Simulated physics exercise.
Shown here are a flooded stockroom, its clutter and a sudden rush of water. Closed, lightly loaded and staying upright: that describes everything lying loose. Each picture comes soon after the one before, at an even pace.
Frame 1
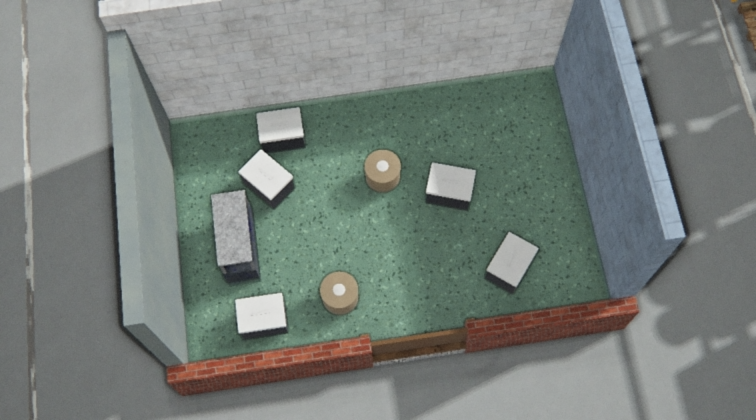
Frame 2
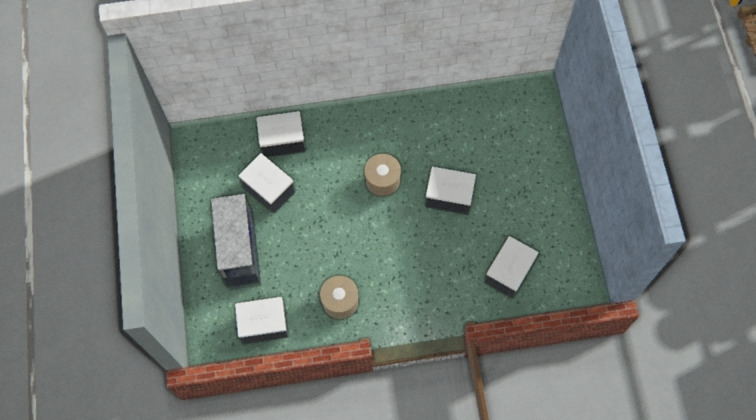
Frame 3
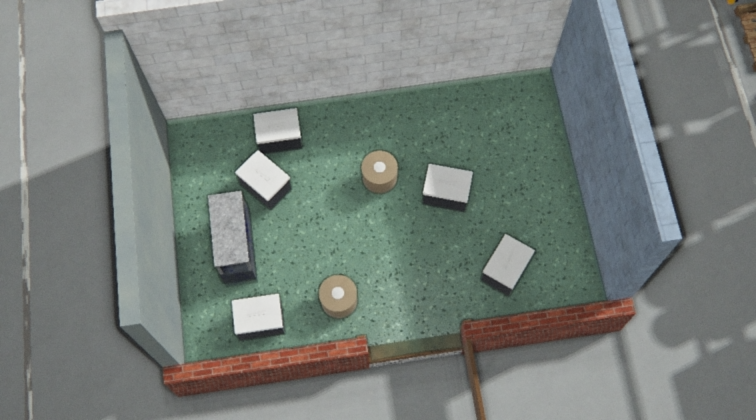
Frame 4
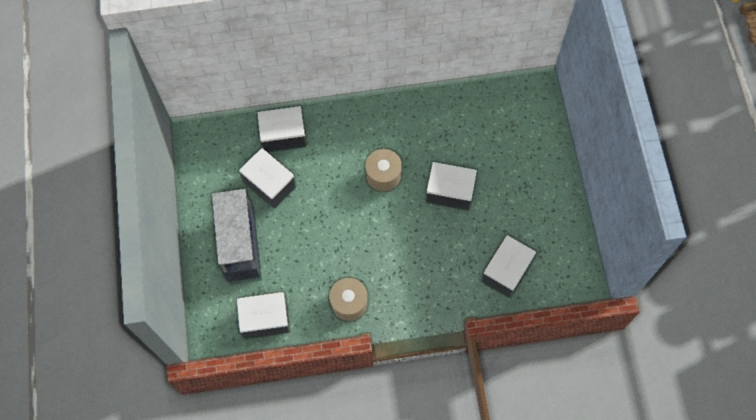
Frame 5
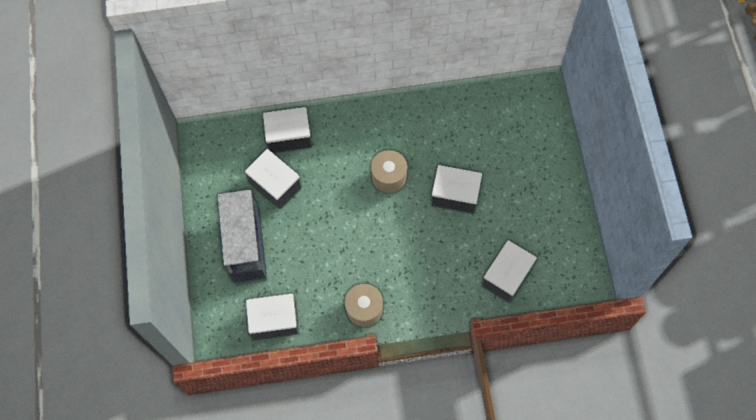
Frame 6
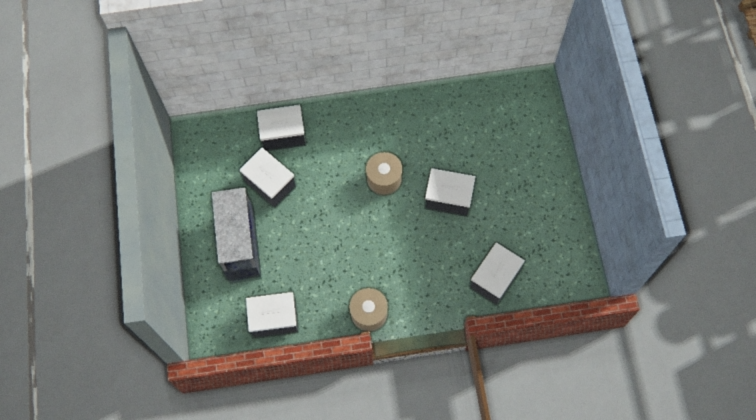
The wooden gate in the low brick wall swung open outward, then the lower round tan piece slid a little to the right, and a few of the pale boxes on the green floor shifted slightly.
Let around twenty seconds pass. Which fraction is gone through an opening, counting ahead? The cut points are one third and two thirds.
No less than two thirds.
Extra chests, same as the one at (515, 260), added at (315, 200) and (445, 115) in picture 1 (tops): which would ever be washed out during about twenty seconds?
Swept away; held back.
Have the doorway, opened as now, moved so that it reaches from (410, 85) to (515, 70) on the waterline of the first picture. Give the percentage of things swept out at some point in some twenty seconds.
70 %.
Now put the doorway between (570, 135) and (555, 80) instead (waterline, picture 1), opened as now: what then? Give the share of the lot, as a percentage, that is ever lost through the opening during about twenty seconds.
I'd reckon around 40 percent.
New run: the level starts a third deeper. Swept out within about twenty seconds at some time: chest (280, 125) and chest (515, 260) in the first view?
In order: Remains in the room, then flushed out.
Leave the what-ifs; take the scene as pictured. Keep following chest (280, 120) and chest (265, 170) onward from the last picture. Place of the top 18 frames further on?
Around (299, 141) and (292, 221).
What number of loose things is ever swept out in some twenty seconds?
My count comes to 5.
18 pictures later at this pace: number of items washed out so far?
The answer here is 3.
A moment on, 1 of 7 are out; 6 afloat.
Next, 3 of 7 are out; 4 afloat.
Later, 5 of 7 are out; 2 afloat.
In the end, 5 of 7 are out; 2 afloat.
